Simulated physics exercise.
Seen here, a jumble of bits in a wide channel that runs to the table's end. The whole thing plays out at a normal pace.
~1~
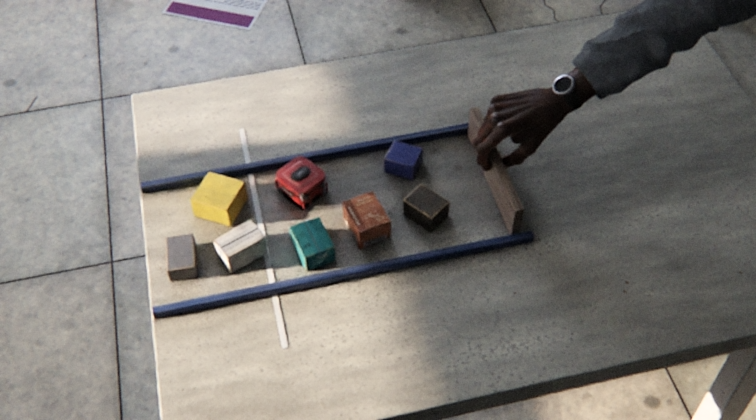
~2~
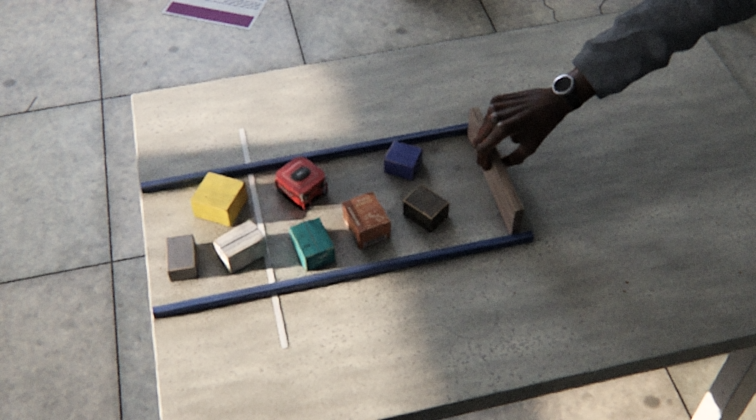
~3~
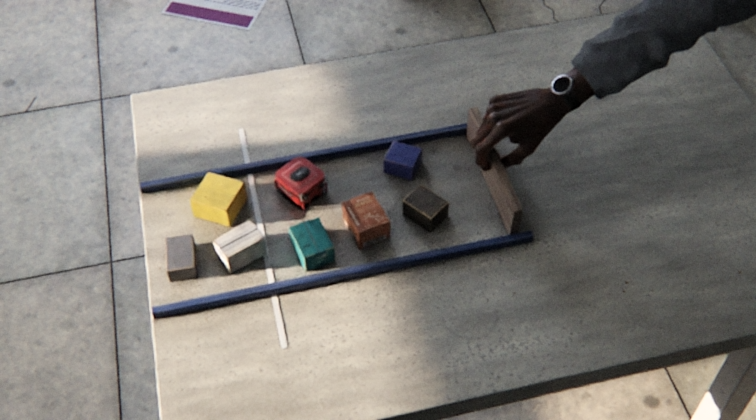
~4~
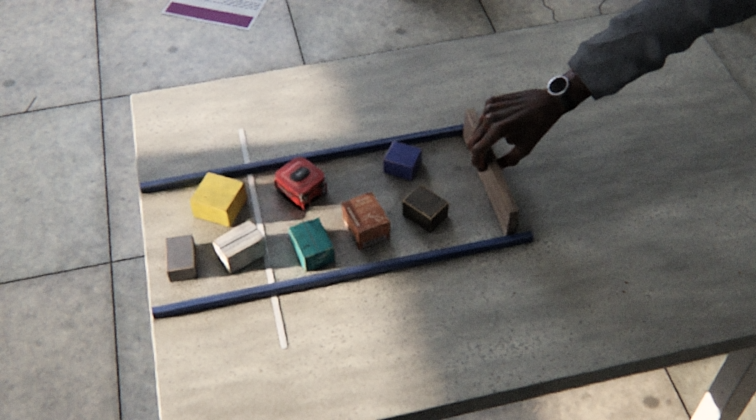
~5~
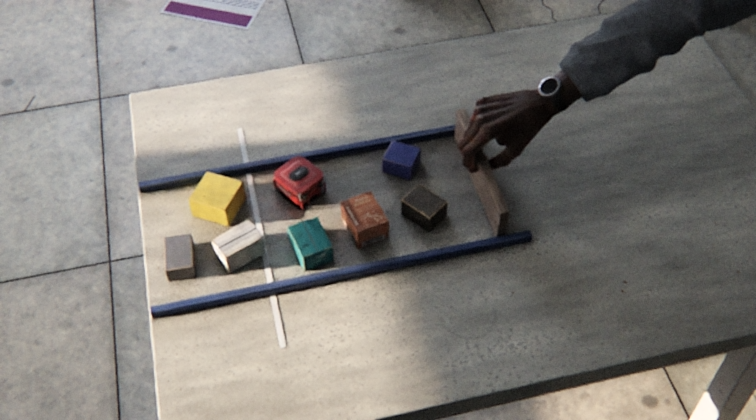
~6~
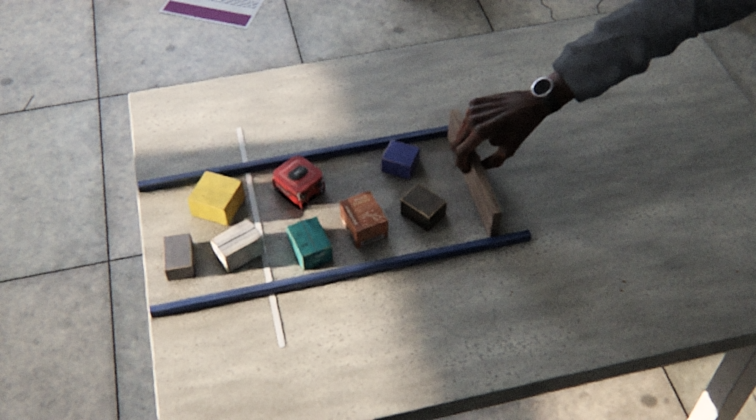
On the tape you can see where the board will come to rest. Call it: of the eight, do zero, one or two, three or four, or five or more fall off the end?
One or two fall off.
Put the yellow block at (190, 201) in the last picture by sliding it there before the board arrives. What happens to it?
It stays put.
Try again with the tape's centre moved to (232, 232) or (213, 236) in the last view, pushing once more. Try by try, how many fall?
In order, 3 and 4.
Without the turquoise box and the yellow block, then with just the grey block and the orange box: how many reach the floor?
Fallen: 1, and 0 in the other try.
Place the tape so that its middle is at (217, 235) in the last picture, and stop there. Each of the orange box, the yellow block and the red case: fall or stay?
In that case the orange box does not drop, the yellow block tips off, the red case does not drop.
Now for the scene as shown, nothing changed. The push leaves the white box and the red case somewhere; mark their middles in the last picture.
The white box stops around (142, 262); the red case around (200, 196).
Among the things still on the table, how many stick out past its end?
The tally is 1.
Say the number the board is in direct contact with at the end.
That would be 2 of them.
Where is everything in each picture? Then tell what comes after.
The first picture shows grey block (182, 257); yellow block (220, 199); white box (241, 246); board (494, 170); tape (261, 228).
The second picture shows yellow block (220, 199); orange box (366, 220).
The third picture shows white box (241, 247); black block (426, 208).
The fourth picture shows grey block (181, 258); turquoise box (312, 245).
The fifth picture shows yellow block (218, 199); red case (299, 182).
The sixth picture shows grey block (179, 257); yellow block (217, 198); white box (238, 246); board (473, 172); tape (258, 227).
Soon after, none off yet; grey block at rest near (179, 257); yellow block at rest near (217, 198); white box at rest near (238, 246).
Then, none off yet; grey block at rest near (178, 257); yellow block at rest near (217, 198); white box moved a little near (215, 253).
At rest, the number that fall off is one or two; fallen, grey block.
